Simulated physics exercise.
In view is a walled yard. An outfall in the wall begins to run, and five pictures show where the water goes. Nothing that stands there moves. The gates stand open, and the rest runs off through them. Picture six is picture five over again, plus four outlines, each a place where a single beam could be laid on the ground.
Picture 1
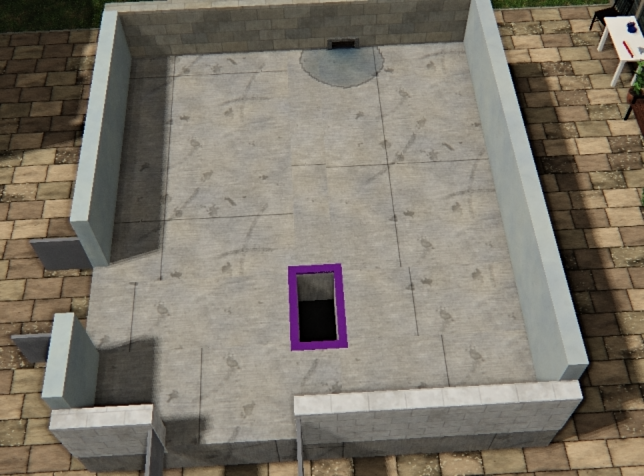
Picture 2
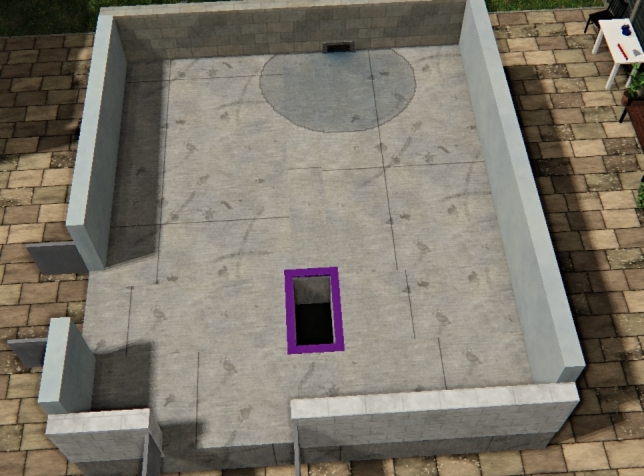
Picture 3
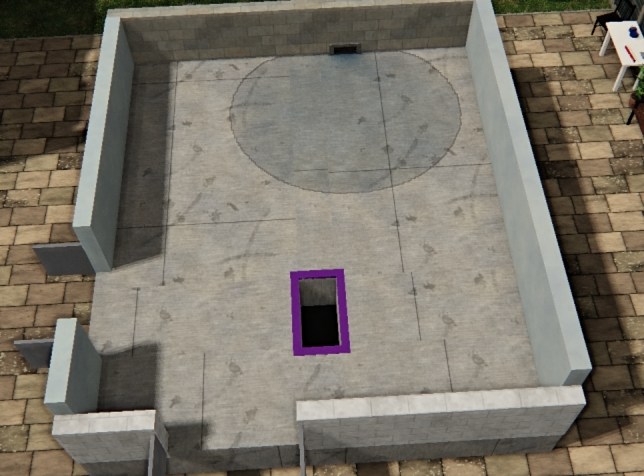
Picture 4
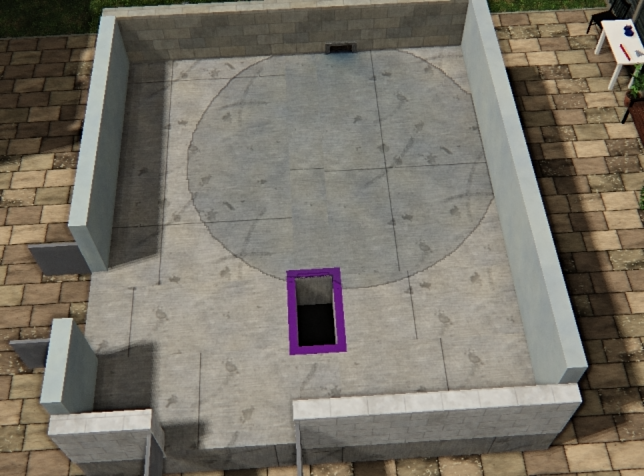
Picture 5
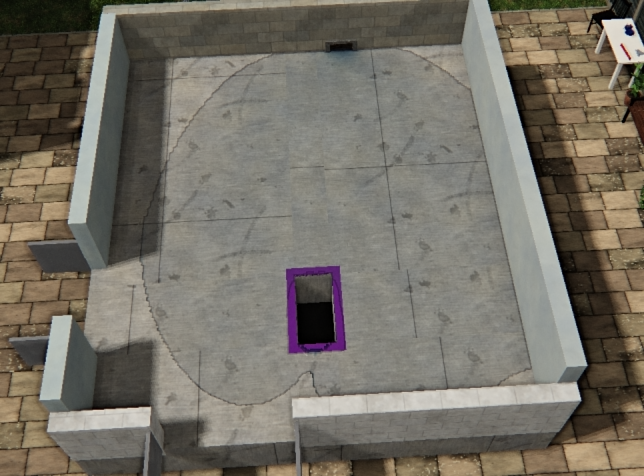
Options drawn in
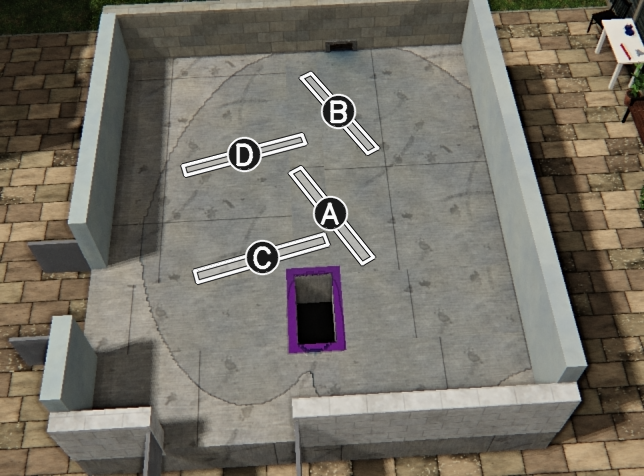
In a walled yard, water spreads from the back wall across the floor and around a purple-rimmed drain.
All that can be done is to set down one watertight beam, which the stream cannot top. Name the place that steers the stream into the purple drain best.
Take D.
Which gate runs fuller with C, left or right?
The right gate.
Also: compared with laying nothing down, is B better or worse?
Place B is worse.
On the marked copy, A from (295, 170) to (367, 260); B from (306, 75) to (372, 150); C from (196, 276) to (326, 239); D from (184, 170) to (303, 139).
If A is chosen, about 13 % of the stream runs into the purple drain, about 87 % out by the gates.
If B is chosen, about 14 % of the stream runs into the purple drain, about 86 % out by the gates.
If C is chosen, about 9 % of the stream runs into the purple drain, about 91 % out by the gates.
If D is chosen, about 18 % of the stream runs into the purple drain, about 82 % out by the gates.
